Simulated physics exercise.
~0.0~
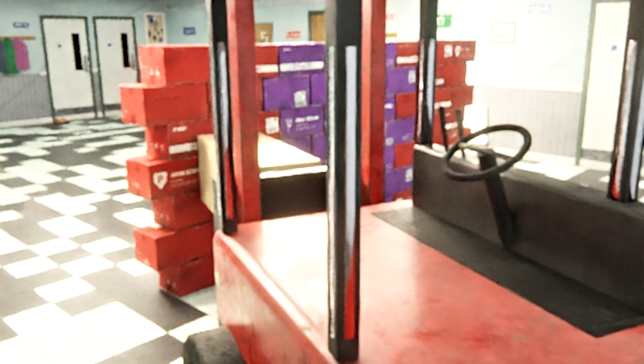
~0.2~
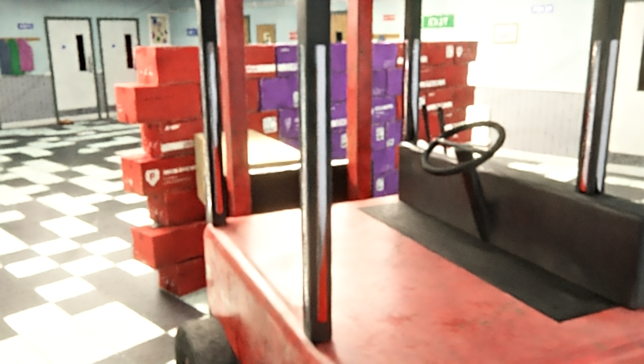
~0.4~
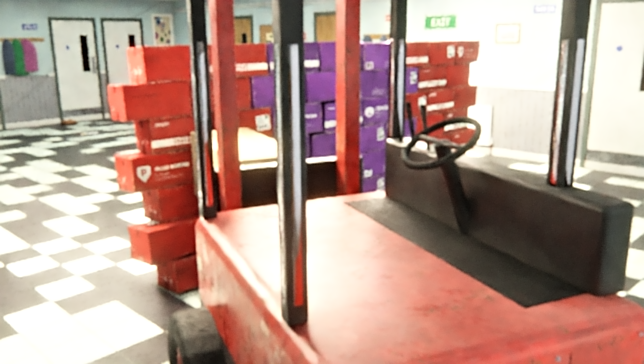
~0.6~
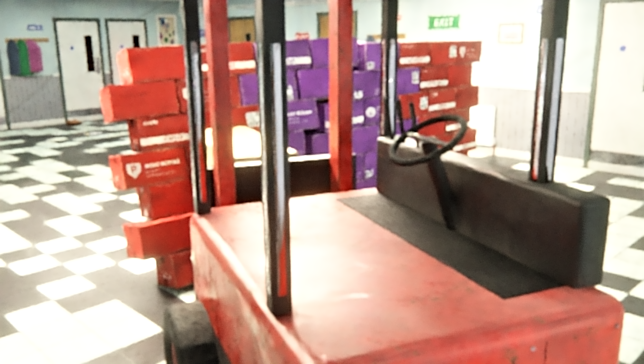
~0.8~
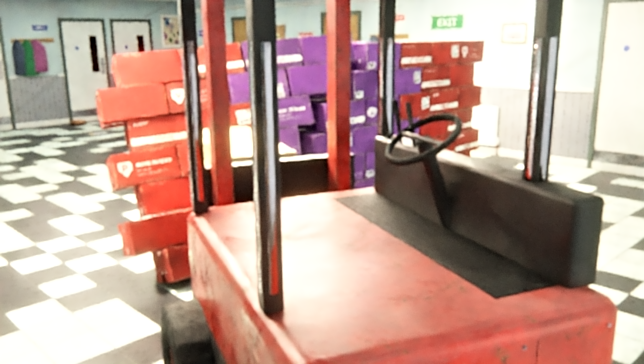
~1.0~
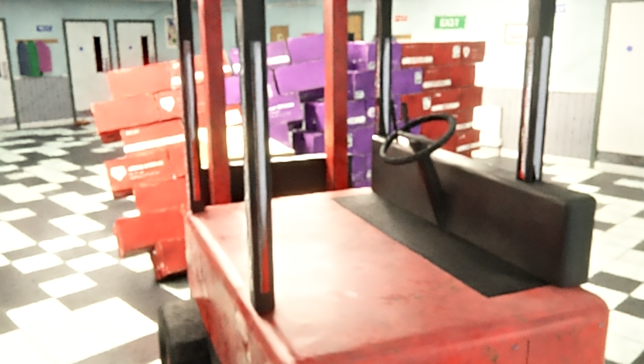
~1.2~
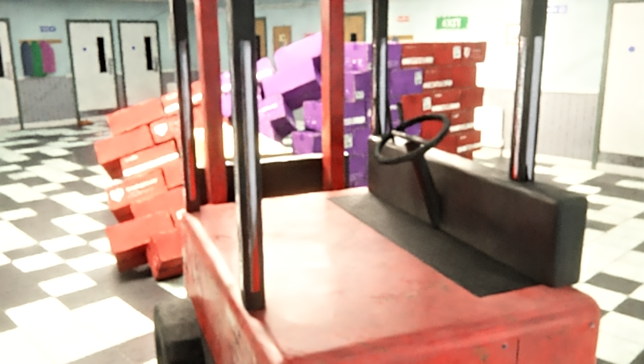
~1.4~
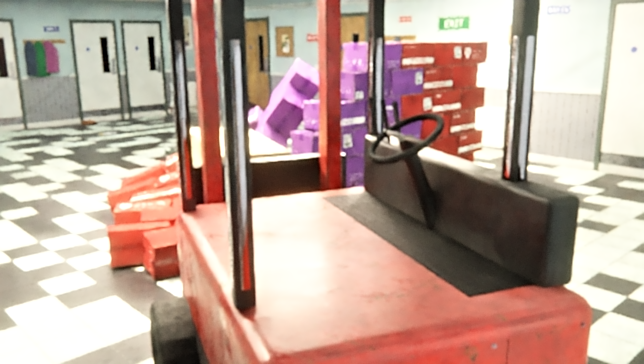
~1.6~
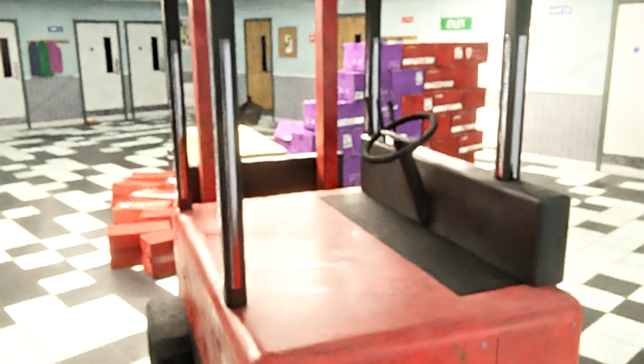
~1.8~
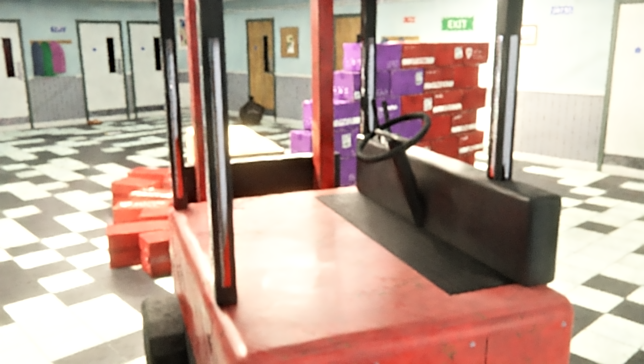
Checkered-floor hall with red forklift facing a wall of red and purple cartons, the left part toppling away, the right staying stacked.
